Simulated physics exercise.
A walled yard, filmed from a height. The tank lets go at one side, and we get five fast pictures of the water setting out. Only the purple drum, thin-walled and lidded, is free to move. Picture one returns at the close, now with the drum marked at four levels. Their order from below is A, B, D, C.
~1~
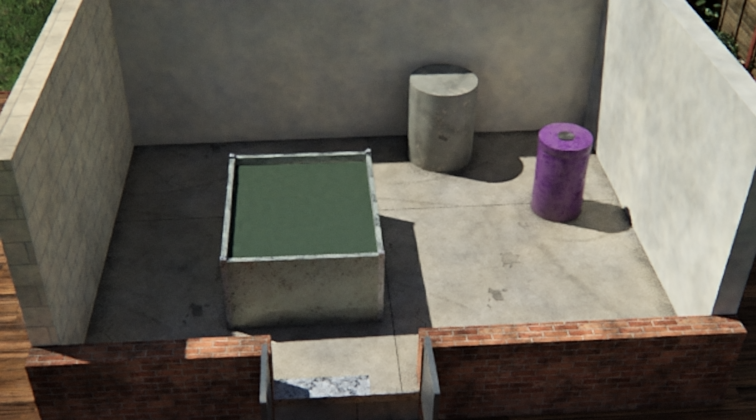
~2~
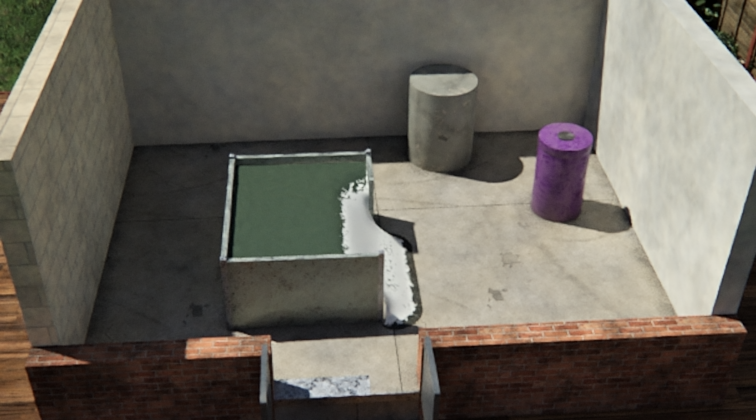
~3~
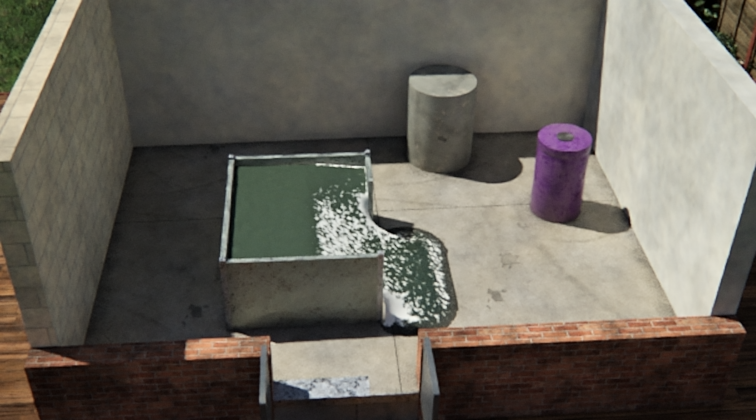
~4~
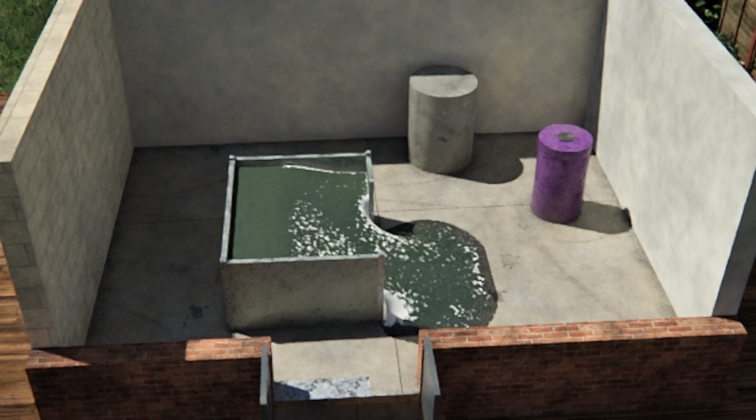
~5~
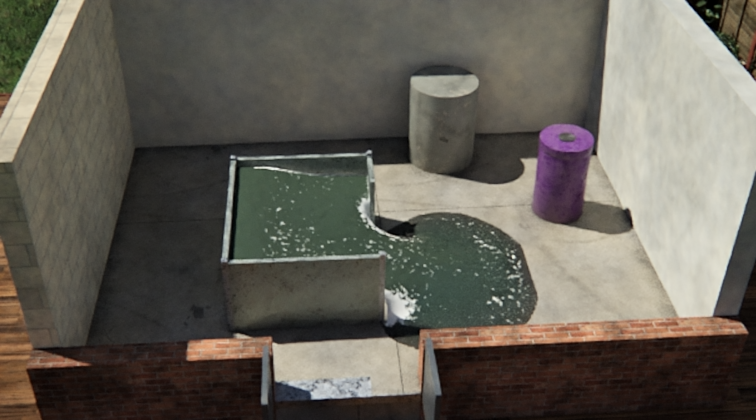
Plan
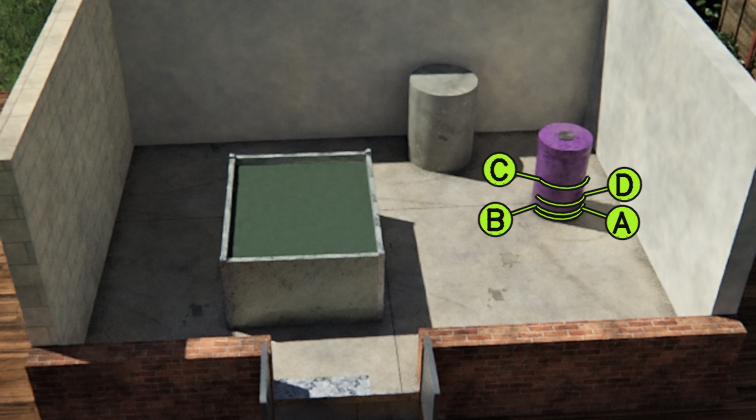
Green water poured out of the right side of a full square tank in a walled yard, foaming white at first, then spread across the concrete floor while the purple drum stood almost still.
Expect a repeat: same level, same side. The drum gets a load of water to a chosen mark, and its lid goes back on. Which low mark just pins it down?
Choose C.
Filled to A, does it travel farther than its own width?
Yes, clearly.
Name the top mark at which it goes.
Here it is mark D.
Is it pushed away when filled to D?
Yes, that goes wrong.
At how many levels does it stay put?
One of the four.
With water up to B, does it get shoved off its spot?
Yes.
On the marked copy, A at (562, 219); B at (563, 214); C at (567, 188); D at (565, 205); from the bottom up A, B, D, C.
If A is chosen, it is pushed about 3 times its own width away.
If B is chosen, it is pushed about twice its own width away.
If C is chosen, it does not move.
If D is chosen, it is pushed about half its own width away.
